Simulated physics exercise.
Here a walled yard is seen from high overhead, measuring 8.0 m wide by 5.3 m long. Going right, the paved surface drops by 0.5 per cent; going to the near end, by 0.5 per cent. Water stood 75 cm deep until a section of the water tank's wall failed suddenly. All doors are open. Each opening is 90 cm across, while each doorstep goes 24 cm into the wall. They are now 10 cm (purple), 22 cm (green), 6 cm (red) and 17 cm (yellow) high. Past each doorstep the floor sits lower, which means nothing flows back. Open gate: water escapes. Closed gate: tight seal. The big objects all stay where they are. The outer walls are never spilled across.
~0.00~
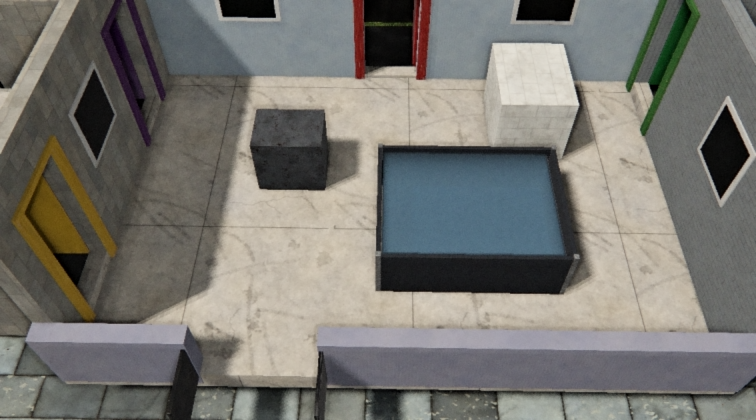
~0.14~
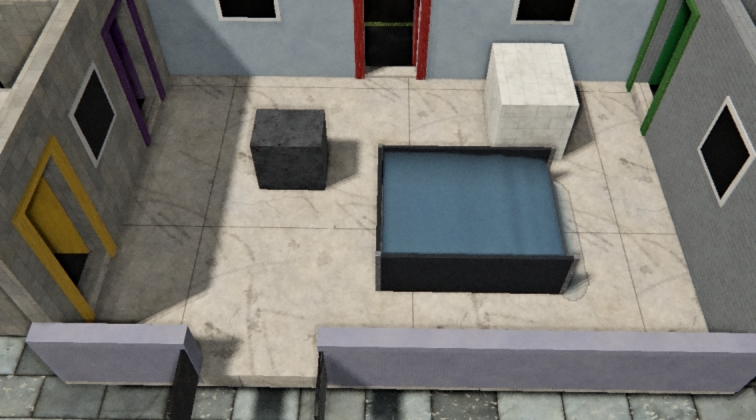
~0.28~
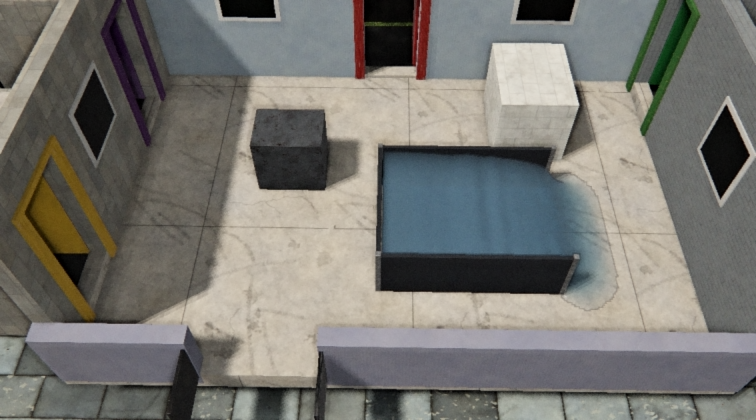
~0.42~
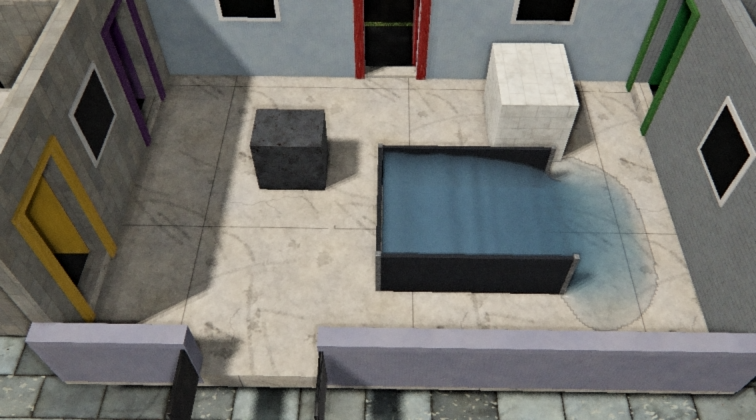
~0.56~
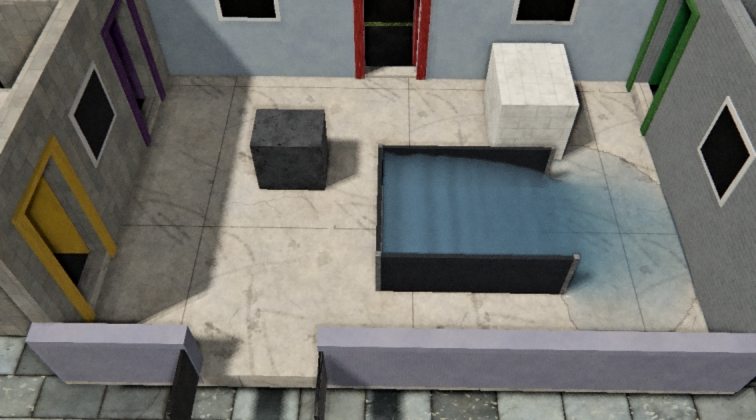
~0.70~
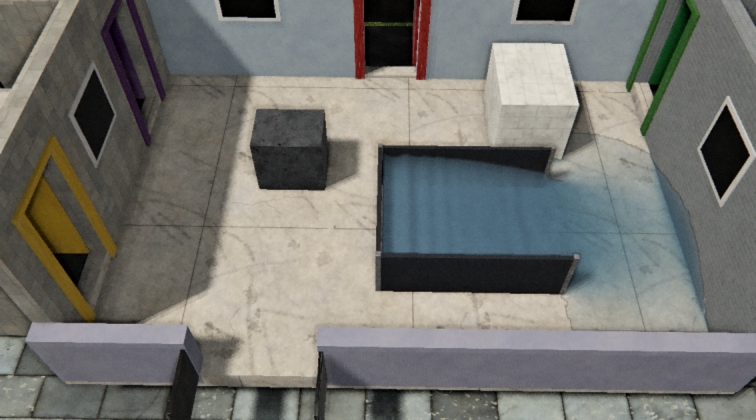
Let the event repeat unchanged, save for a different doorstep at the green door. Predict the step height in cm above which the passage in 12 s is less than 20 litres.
About 24 cm of height.
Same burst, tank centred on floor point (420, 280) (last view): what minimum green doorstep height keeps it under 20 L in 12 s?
Then it needs to be around 30 cm high.
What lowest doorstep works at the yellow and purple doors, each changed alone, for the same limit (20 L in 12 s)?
Some 12.5 cm for yellow, some 8.5 cm for purple.
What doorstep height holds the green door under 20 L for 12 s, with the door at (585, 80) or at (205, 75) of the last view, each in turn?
Minimums: About 29 cm and 7.0 cm.
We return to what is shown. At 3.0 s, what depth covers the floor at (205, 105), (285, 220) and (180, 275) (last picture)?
That's 0, 0 and 0 cm, in the order given.
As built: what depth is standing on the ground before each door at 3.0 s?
Purple door 0 cm, green door 21 cm, red door 2 cm, yellow door 0 cm.
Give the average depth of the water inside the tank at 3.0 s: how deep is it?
Averaged depth comes out at about 18 cm.
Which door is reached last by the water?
The purple one.
After 1.4 s water covers 20 % of the floor, deepest (55 cm) near (710, 352); 10 cm at the green door, 0 litres in over its 22 cm doorstep.
After 3.0 s water covers 40 % of the floor, deepest (39 cm) near (715, 365); 21 cm at the green door, 4 litres in over its 22 cm doorstep.
After 12.0 s water covers 100 % of the floor, deepest (12 cm) near (426, 360); 5 cm at the green door, 30 litres in over its 22 cm doorstep.
At the green door as built, the water arrived by 1.2 s and peaked near 28 cm at 4.4 s.
With a doorstep of 22 cm, 30 litres would have come in within the 12 s; with 30 cm, 4 litres. So under 20 litres takes about 24 cm.
